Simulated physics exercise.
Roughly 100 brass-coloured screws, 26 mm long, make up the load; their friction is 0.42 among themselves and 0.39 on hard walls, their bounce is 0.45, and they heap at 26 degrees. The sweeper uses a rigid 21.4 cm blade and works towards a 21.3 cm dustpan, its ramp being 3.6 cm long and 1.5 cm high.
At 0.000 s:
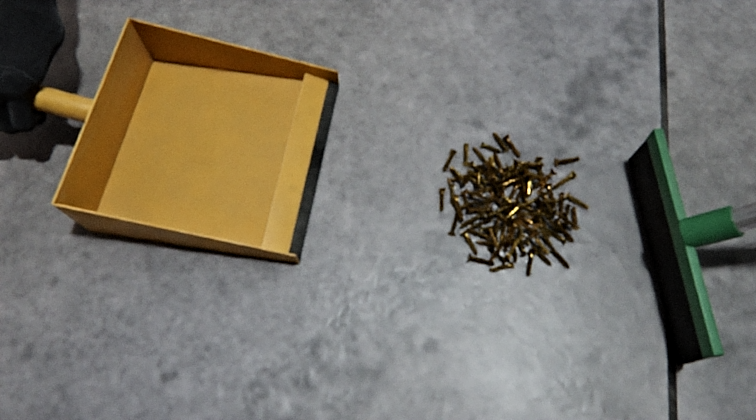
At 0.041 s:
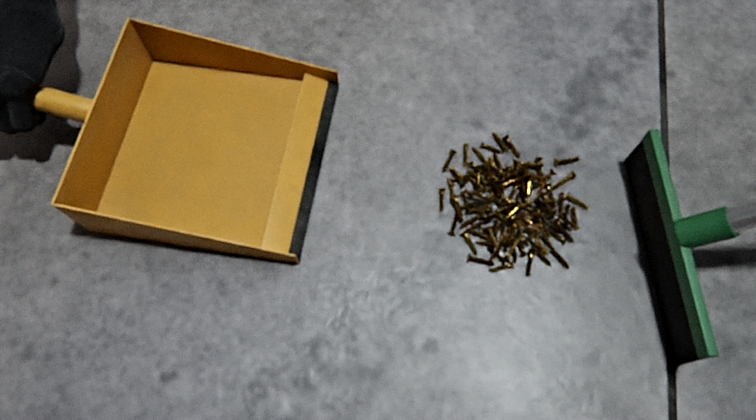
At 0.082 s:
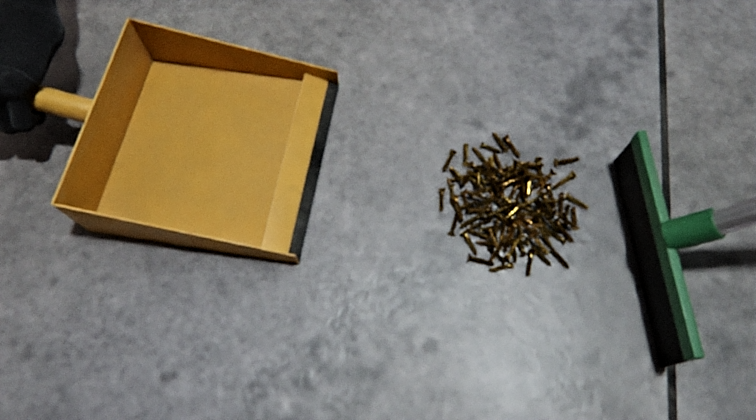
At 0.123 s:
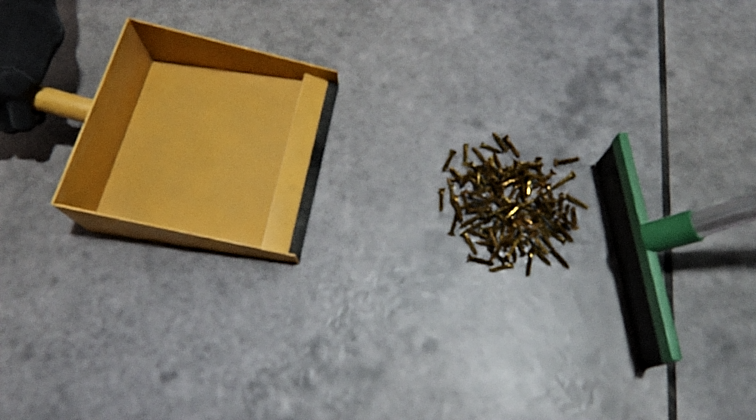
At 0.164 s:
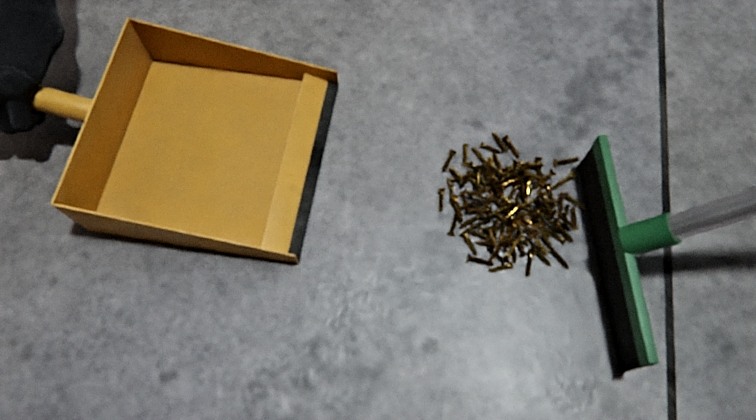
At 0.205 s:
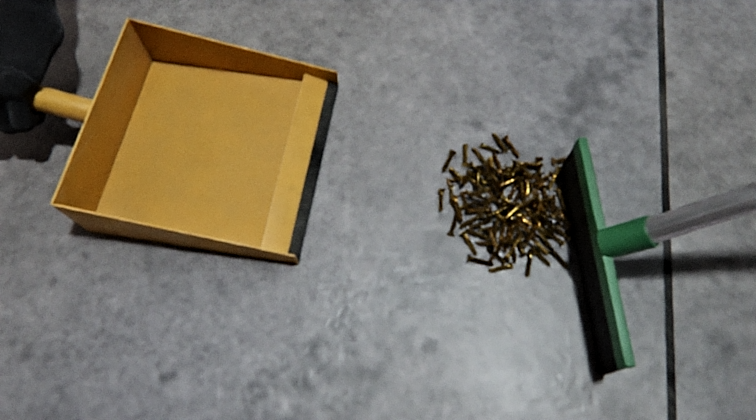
A green blade slides left across the grey floor and meets a pile of brass-coloured screws.
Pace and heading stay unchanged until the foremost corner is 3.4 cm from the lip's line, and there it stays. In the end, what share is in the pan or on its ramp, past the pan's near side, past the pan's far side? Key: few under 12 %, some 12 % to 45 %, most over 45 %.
Pan = few, near side = some, far side = few.
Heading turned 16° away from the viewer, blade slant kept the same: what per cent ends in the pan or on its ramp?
My guess is some 10 percent.
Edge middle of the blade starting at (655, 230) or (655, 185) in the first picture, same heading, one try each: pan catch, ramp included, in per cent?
Roughly 5 % and 5 %.
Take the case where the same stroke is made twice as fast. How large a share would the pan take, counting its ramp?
I'd guess it lands at about 20 per cent.
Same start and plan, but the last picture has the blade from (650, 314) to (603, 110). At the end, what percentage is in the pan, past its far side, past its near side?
That ends as pan 0, far 5, and near 0.
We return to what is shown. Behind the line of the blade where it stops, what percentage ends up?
Around 25 per cent.
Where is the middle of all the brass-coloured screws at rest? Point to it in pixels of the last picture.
Somewhere near (334, 221) in the last picture.
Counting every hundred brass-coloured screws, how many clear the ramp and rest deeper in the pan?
It comes to some 0 per cent.
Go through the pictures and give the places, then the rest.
In the first frame, blade from (710, 352) to (654, 138), moved 0.0 cm, 0 of the pieces shifted so far; middle of the pieces at (506, 199); pan at (203, 151).
In the second frame, blade from (705, 353) to (650, 139), moved 0.4 cm, 0 of the pieces shifted so far; middle of the pieces at (506, 199).
In the third frame, blade from (691, 355) to (638, 140), moved 1.6 cm, 0 of the pieces shifted so far; middle of the pieces at (506, 199).
In the fourth frame, blade from (670, 357) to (619, 142), moved 3.5 cm, 0 of the pieces shifted so far; middle of the pieces at (506, 199).
In the fifth frame, blade from (647, 360) to (599, 144), moved 5.4 cm, 0 of the pieces shifted so far; middle of the pieces at (505, 199).
In the sixth frame, blade from (624, 364) to (579, 147), moved 7.4 cm, 11 of the pieces shifted so far; middle of the pieces at (505, 200); pan at (202, 151). The blade's pace is about 0.48 m/s, heading 16 degrees towards the viewer's side.
After 0.44 s, middle of the blade 17 cm from the lip; 0 % over the lip, far side 0 %, near side 0 %.
Then, at 0.60 s, middle of the blade 10 cm from the lip; 0 % over the lip, far side 0 %, near side 10 %.
Then, at 0.89 s, middle of the blade 6 cm from the lip; 5 % over the lip, far side 0 %, near side 20 %.
By 1.4 s all is still; pan 5 %, near side 20 %, far side 0 %, in front of the lip or behind the blade 70 %.
